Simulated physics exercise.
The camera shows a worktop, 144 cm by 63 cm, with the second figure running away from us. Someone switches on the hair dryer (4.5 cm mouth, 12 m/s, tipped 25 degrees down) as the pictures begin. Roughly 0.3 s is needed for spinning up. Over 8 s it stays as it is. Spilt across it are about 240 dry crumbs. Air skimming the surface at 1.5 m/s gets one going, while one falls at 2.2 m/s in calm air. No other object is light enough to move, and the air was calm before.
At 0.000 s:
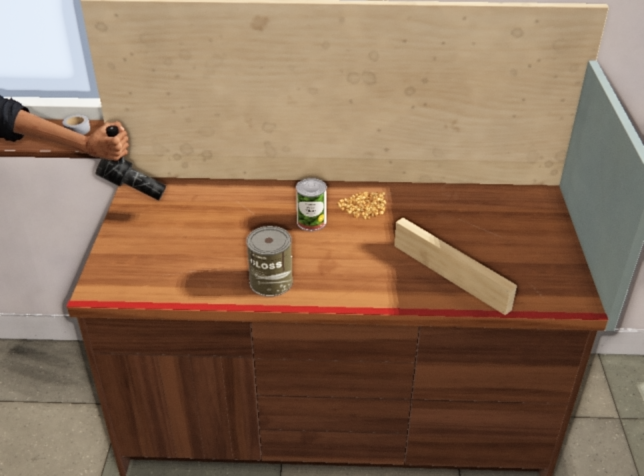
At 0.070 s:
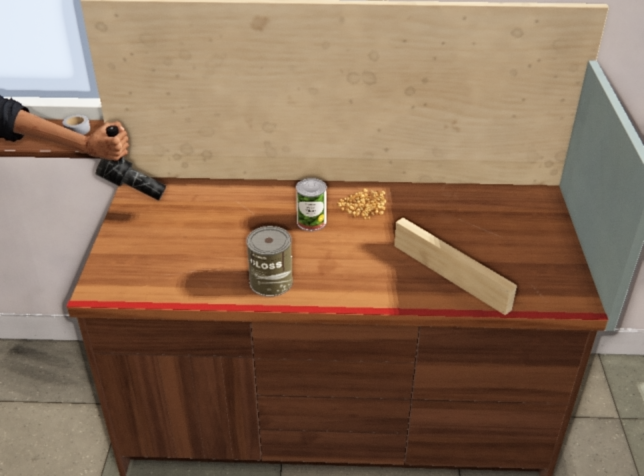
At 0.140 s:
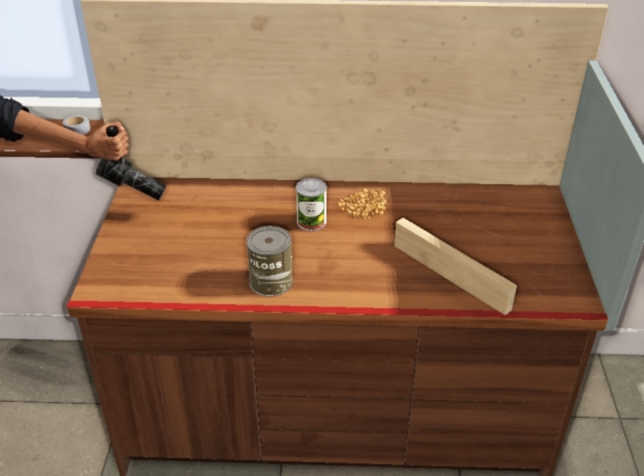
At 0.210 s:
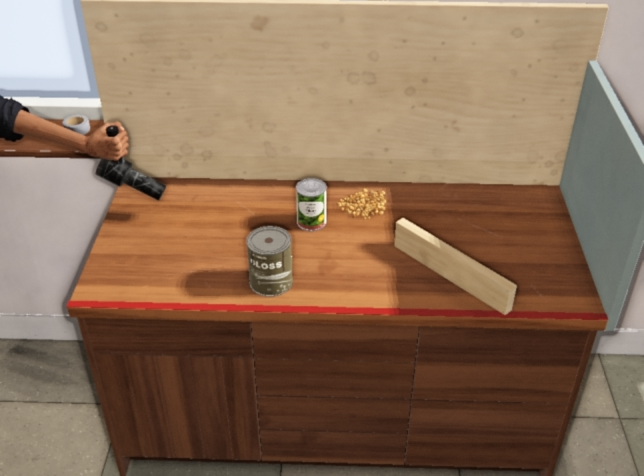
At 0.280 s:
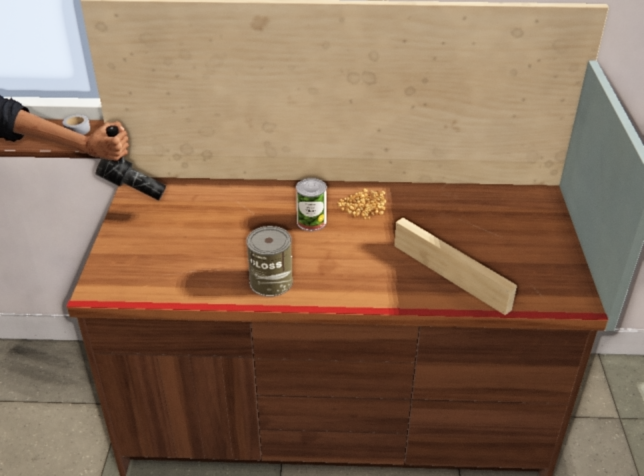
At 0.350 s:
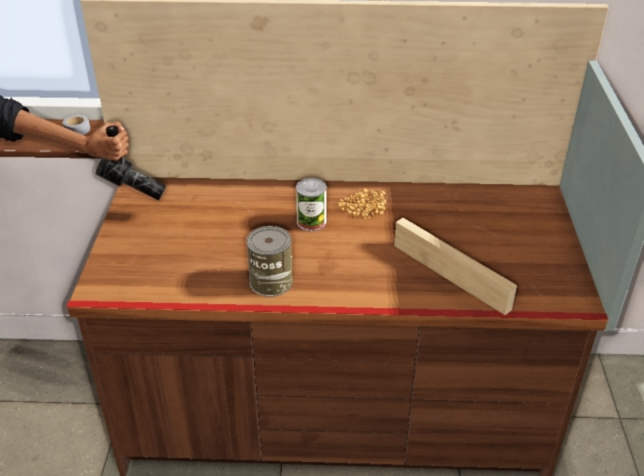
The clip shows a hand at the left holding a black hair dryer tilted down towards a wooden worktop with a red front edge, where two tins, scattered yellowish crumbs and a pale board all stay still throughout.
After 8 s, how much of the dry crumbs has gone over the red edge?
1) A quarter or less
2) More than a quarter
Answer: 1.
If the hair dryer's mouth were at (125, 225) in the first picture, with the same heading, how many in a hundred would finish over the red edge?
Some 0 %.
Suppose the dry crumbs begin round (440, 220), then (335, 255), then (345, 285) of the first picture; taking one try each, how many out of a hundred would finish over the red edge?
Results, one try each: 0 %, 90 %, 70 %.
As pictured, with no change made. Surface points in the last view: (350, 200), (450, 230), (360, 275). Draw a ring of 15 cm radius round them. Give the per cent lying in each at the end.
I would say some 70 %, 2 % and 0 % respectively.
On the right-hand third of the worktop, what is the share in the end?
I'd estimate around 25 per cent.
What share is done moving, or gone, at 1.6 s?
Near 30 %.
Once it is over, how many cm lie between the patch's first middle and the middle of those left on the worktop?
The middle ends up about 5 cm from the start.
After 1.6 s, 0 % are over the red edge; the middle of those still in play is near (372, 203); 28 % have settled or left.
After 2.6 s, 0 % are over the red edge; the middle of those still in play is near (372, 204); 30 % have settled or left.
After 4.4 s, 0 % are over the red edge; the middle of those still in play is near (375, 205); 34 % have settled or left.
After 8.0 s, at the end, 0 % are over the red edge; the middle of those still in play is near (375, 203).
